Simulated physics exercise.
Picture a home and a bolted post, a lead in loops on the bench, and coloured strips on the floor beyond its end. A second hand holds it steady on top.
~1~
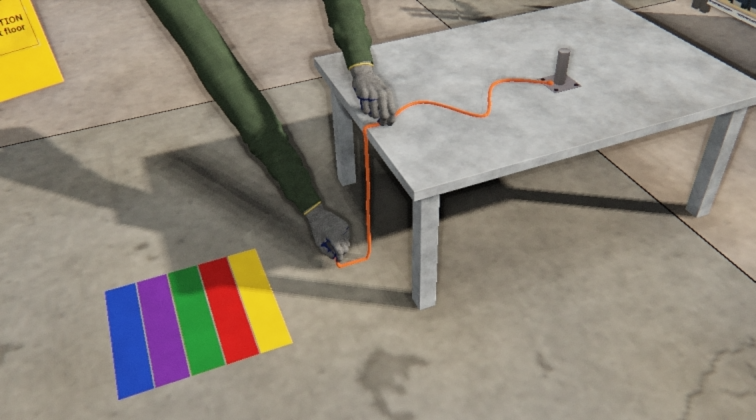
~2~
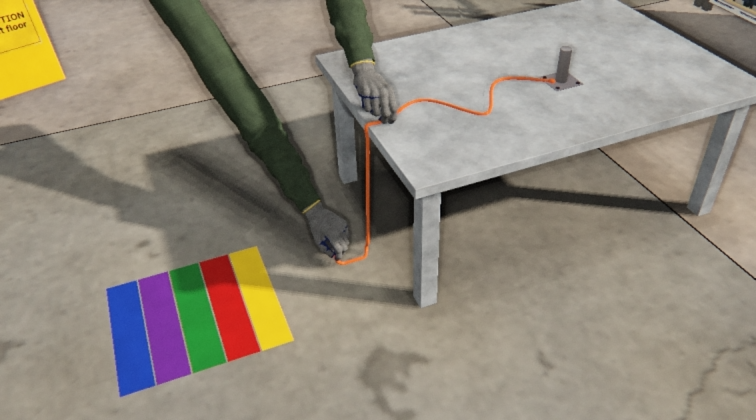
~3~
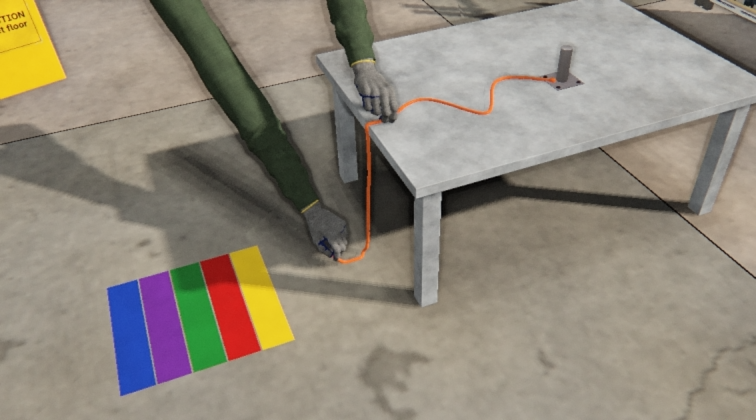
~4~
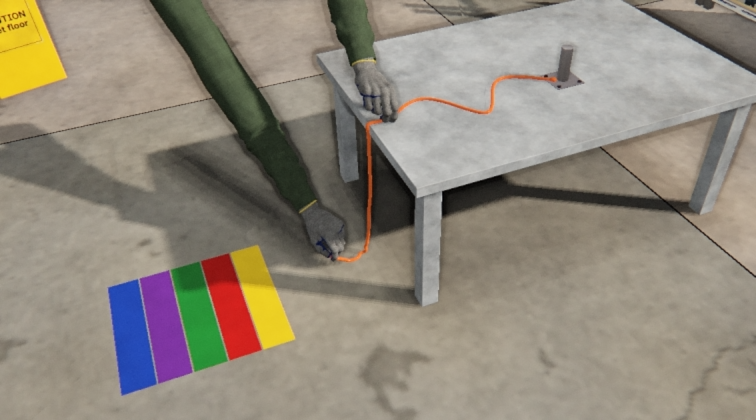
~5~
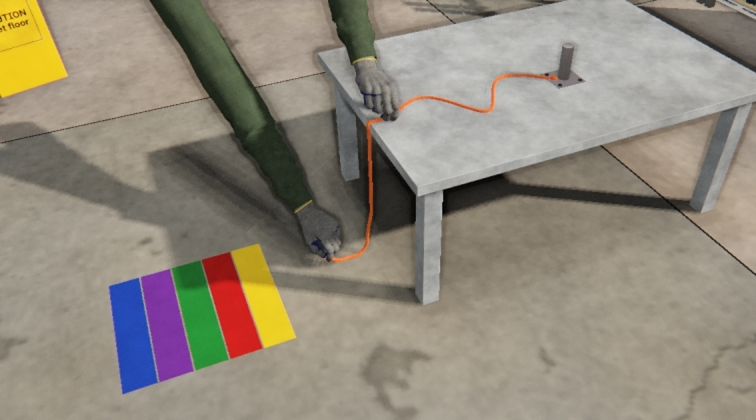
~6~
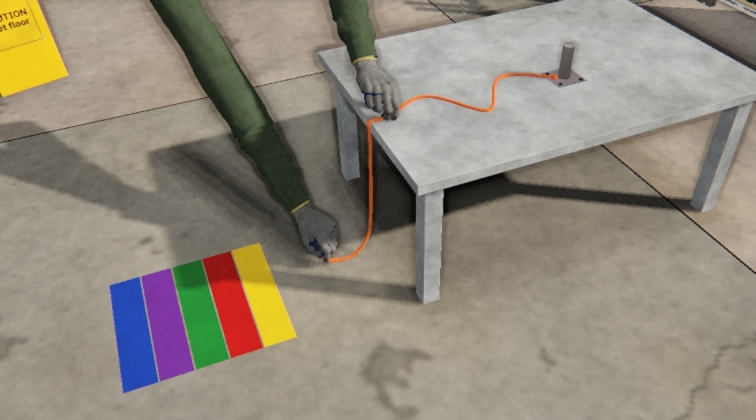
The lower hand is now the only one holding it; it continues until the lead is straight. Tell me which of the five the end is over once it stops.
It is over the purple strip.
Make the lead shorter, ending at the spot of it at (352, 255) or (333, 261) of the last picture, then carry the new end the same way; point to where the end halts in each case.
First (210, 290), then (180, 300).
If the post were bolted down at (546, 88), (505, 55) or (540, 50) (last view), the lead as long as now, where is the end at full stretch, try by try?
Try 1 about (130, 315), try 2 about (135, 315), try 3 about (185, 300).
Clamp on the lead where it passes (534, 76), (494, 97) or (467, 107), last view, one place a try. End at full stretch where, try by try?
Try one gives (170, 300), try two (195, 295), and try three (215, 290).
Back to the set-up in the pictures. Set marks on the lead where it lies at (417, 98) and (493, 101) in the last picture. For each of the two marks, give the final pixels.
Final spots: (372, 126), then (462, 101).
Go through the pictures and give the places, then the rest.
In the first picture, end (336, 258); yellow (270, 329); red (237, 339); green (203, 350); purple (169, 361); blue (133, 372).
In the second picture, end (335, 257); lead through (519, 79) (491, 104) (432, 101) (377, 123) (367, 181) (368, 238).
In the third picture, end (333, 257).
In the fourth picture, end (331, 257); lead through (520, 77) (492, 103) (433, 100) (378, 122) (370, 180) (368, 237).
In the fifth picture, end (327, 257).
In the sixth picture, end (323, 257); lead through (522, 75) (493, 101) (435, 97) (379, 120) (371, 178) (368, 236).
Soon after, end near (222, 287); over red.
Then, end near (186, 298); over green.
At full stretch, end near (164, 305); over purple. The end stops over the purple strip.
